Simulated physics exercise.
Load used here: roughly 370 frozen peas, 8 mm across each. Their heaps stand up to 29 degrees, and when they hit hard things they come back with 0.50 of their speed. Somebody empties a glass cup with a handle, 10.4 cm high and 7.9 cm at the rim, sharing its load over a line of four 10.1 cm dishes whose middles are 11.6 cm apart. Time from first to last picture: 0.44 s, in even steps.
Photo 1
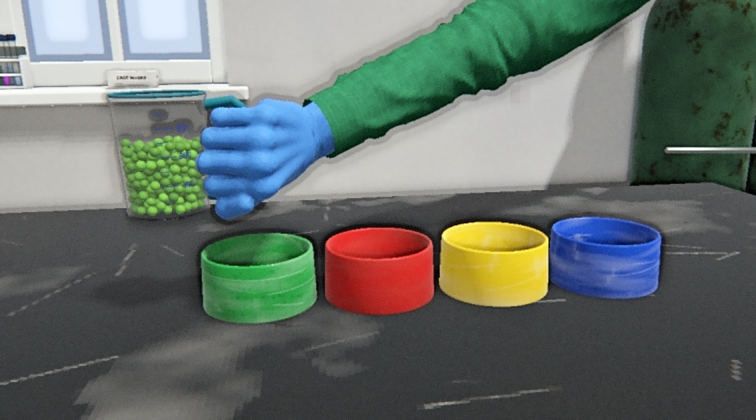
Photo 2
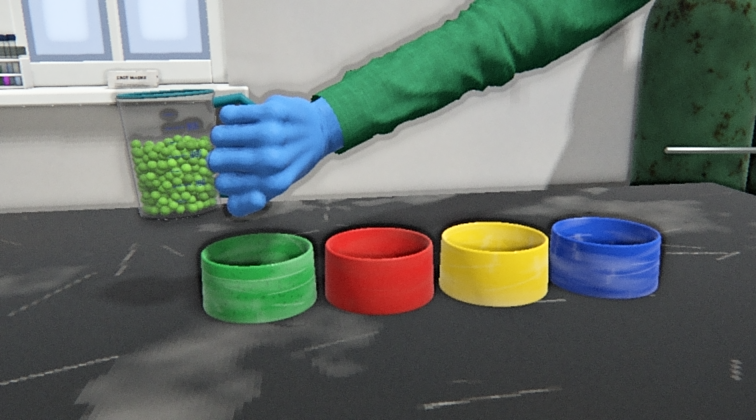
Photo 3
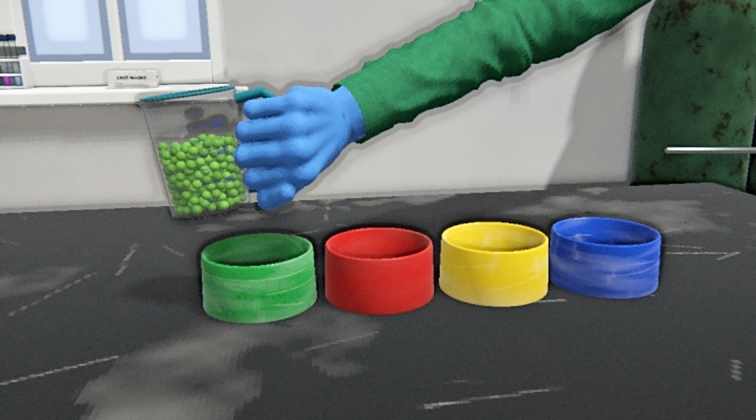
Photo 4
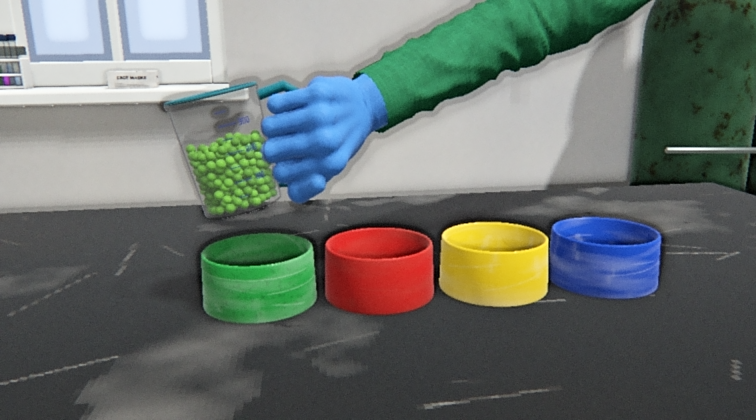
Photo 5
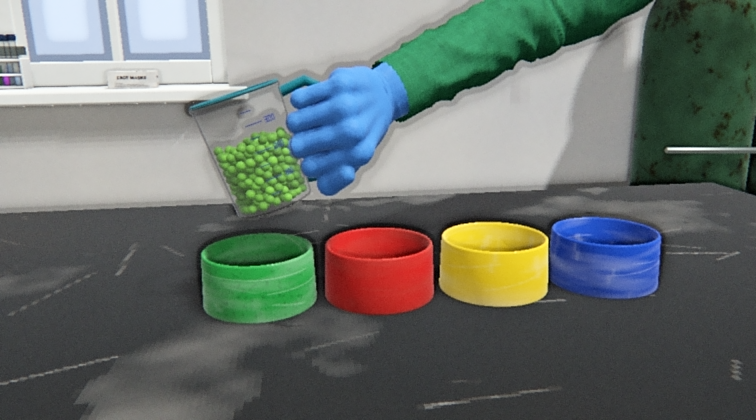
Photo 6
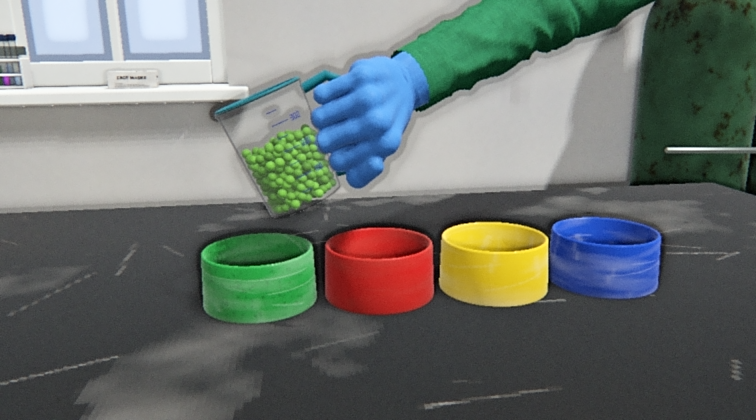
A blue-gloved hand on a green-sleeved arm, reaching in from the upper right, grips a clear, handled cup partly filled with small green balls above a dark, scuffed tabletop. Four round dishes, green, red, yellow and blue from left to right, sit before a pale wall and window, seen from slightly above by a still camera. The hand carries the cup rightward, gradually tilting it while the dishes stay put.
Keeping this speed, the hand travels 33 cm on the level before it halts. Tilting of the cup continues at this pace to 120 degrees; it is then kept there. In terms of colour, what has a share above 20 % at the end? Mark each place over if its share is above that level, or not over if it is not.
Red: Not over, blue: Not over, green: Not over, yellow: Over, counter: Over.
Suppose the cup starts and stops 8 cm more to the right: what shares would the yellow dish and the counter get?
Shares would be yellow 90 and counter 10.
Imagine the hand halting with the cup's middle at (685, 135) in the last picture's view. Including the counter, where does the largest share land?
The largest share goes to blue.
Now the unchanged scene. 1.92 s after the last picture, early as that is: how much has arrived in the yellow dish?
By that moment, around 55 percent has got there.
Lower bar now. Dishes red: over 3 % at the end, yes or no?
With red the answer is affirmative.
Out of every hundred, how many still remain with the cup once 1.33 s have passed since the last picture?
Roughly 95 %.
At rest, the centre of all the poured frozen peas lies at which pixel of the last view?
Approximately (466, 278) in the last picture.
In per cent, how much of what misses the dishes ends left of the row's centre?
Share on that side: Roughly 60 %.
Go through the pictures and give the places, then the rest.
In the first frame, cup at (163, 153), tilt 0 degrees, lip at (110, 95), moved 0.0 cm; middle of the pieces at (166, 178); green dish at (258, 250); red dish at (379, 243); yellow dish at (494, 237); blue dish at (605, 231).
In the second frame, cup at (174, 152), tilt 2 degrees, lip at (119, 96), moved 0.9 cm; middle of the pieces at (177, 177).
In the third frame, cup at (200, 151), tilt 7 degrees, lip at (143, 100), moved 3.2 cm; middle of the pieces at (206, 176).
In the fourth frame, cup at (228, 151), tilt 12 degrees, lip at (167, 104), moved 5.7 cm; middle of the pieces at (235, 174).
In the fifth frame, cup at (255, 150), tilt 17 degrees, lip at (192, 109), moved 8.1 cm; middle of the pieces at (264, 173).
In the sixth frame, cup at (282, 149), tilt 22 degrees, lip at (217, 114), moved 10.6 cm; middle of the pieces at (293, 171); green dish at (258, 250); red dish at (379, 243); yellow dish at (494, 237); blue dish at (605, 231).
Then, 0.80 s after the last picture, tilt 68 degrees; cup holds 100 %.
Then, 1.33 s after the last picture, tilt 98 degrees; cup holds 95 %.
Then, 1.92 s after the last picture, tilt 120 degrees; cup holds 5 %, red 5 %, yellow 55 %.
In the end, red 5 %, blue 0 %, green 0 %, yellow 60 %, counter 35 %.
